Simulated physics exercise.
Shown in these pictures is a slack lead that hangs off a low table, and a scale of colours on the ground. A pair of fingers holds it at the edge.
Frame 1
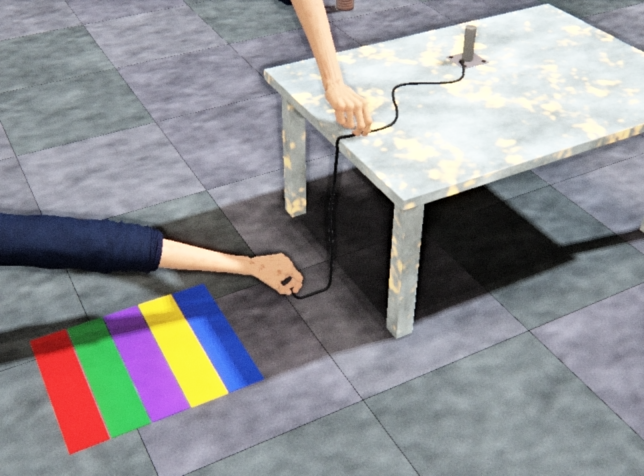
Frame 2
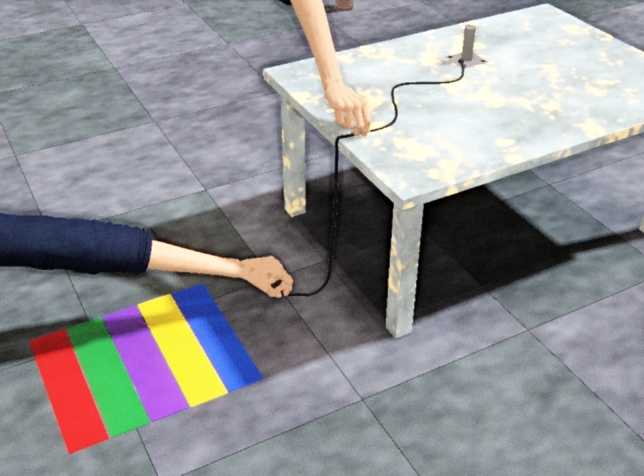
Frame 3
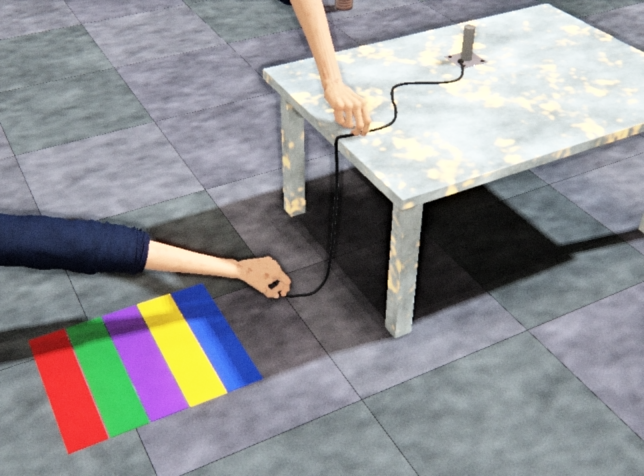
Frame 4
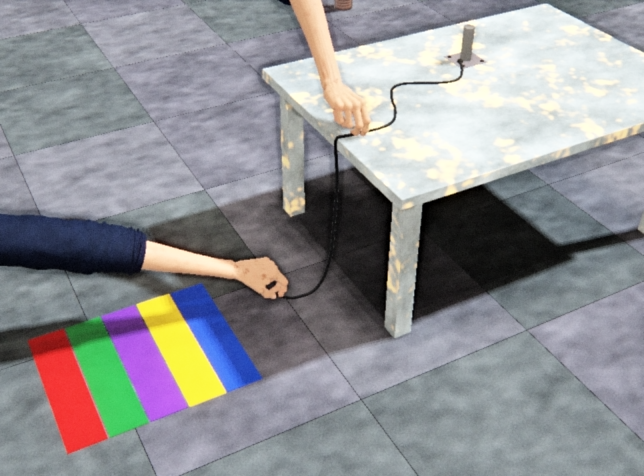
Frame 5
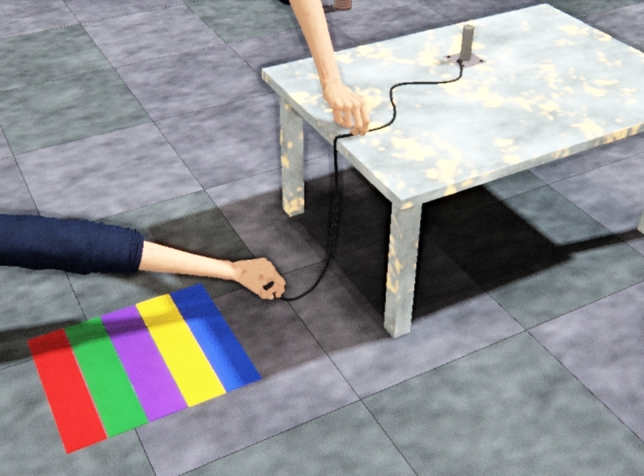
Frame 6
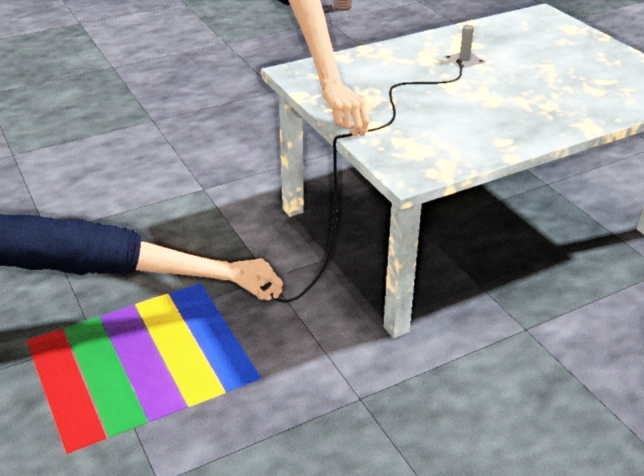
A hand in a dark blue sleeve, reaching in from the left, draws the end of a slack black cord slightly leftward in small shifts, seen from above on a grey tiled floor. Beside it lies a mat striped red, green, purple, yellow and blue, with a pale, yellow-flecked low table at right. Another hand pinches the cord at the table's edge, staying still, while the view barely changes.
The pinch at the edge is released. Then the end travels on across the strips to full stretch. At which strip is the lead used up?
At the purple one.
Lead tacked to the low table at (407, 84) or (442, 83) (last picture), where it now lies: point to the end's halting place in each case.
Estimated pixels: (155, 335), then (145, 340).
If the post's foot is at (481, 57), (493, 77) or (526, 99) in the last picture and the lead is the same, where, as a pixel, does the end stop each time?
You'd find it around (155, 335), then (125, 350), and finally (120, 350).
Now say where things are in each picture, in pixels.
The first picture shows end (292, 291); blue (235, 366); yellow (199, 380); purple (161, 394); green (122, 409); red (82, 424).
The second picture shows end (282, 294); lead through (462, 76) (402, 85) (395, 119) (337, 148) (335, 211) (330, 272).
The third picture shows end (279, 294).
The fourth picture shows end (277, 295); lead through (461, 76) (401, 84) (394, 119) (336, 148) (335, 210) (326, 272).
The fifth picture shows end (274, 295).
The sixth picture shows end (272, 296); lead through (460, 76) (400, 84) (393, 119) (335, 148) (335, 210) (322, 272).
Soon after, end near (194, 323); over blue.
Then, end near (153, 337); over purple.
At full stretch, end near (128, 346); over purple. It gets as far as the purple strip.
